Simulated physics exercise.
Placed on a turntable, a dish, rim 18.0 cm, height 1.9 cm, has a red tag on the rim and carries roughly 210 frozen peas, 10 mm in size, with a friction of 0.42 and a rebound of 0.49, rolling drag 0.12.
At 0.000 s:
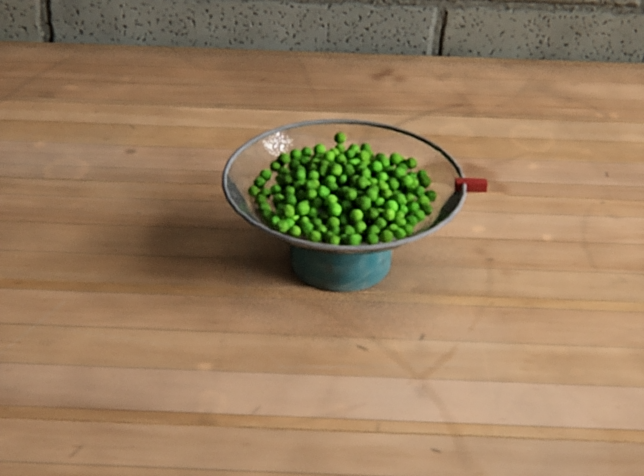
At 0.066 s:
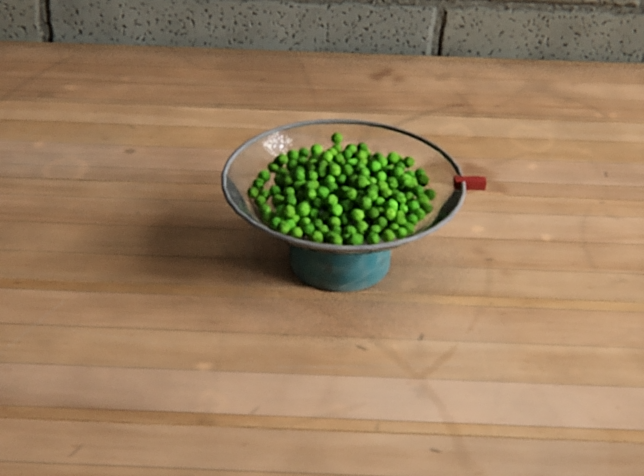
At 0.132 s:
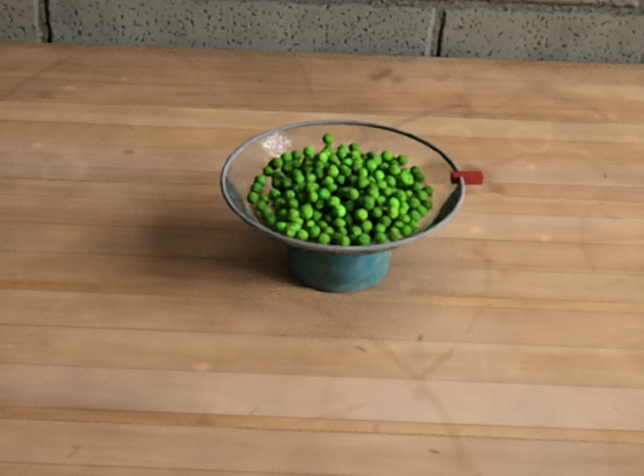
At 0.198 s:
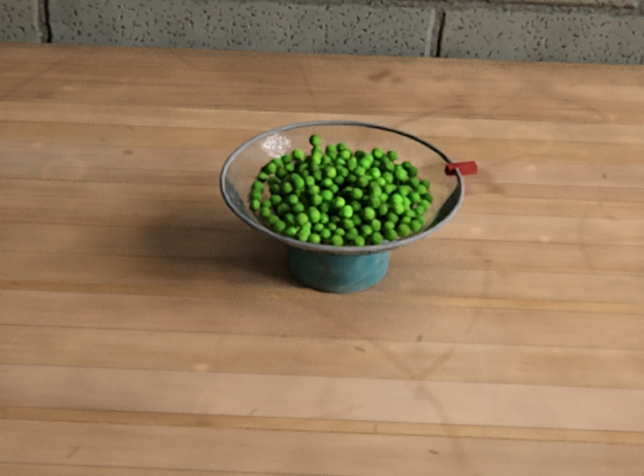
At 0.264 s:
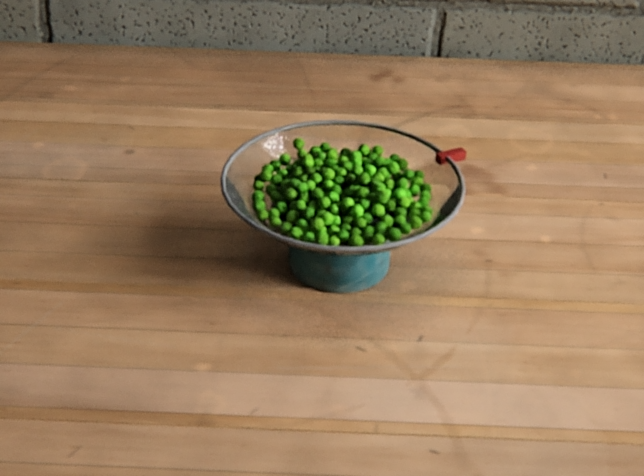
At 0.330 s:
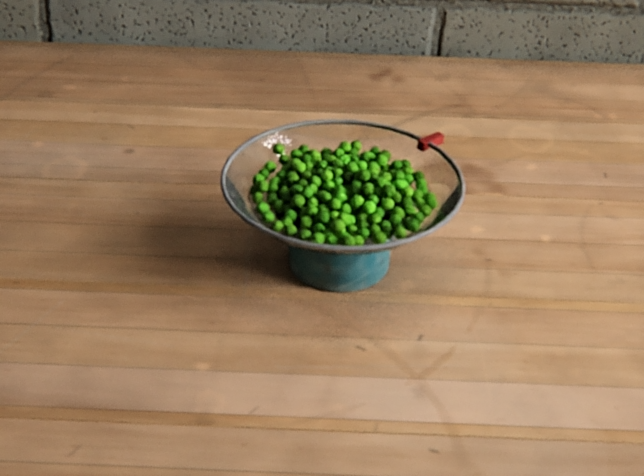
A bowl of green peas turns counterclockwise on a wooden table, gradually picking up speed.
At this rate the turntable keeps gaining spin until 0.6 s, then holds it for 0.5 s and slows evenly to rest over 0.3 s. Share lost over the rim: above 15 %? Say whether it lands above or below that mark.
The share lands below the mark.
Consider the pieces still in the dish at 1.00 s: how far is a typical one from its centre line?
Value: About 4.5 cm.
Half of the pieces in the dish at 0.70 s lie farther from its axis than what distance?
4.5 centimetres or so.
After 0.70 s, dish 100 %; middle of the pieces not yet landed near (343, 190).
After 1.00 s, dish 100 %; middle of the pieces not yet landed near (341, 190).
After 1.28 s, dish 100 %; middle of the pieces not yet landed near (342, 190).
After 1.55 s, dish 100 %; middle of the pieces not yet landed near (342, 190).
At rest (1.8 s), dish 100 %.
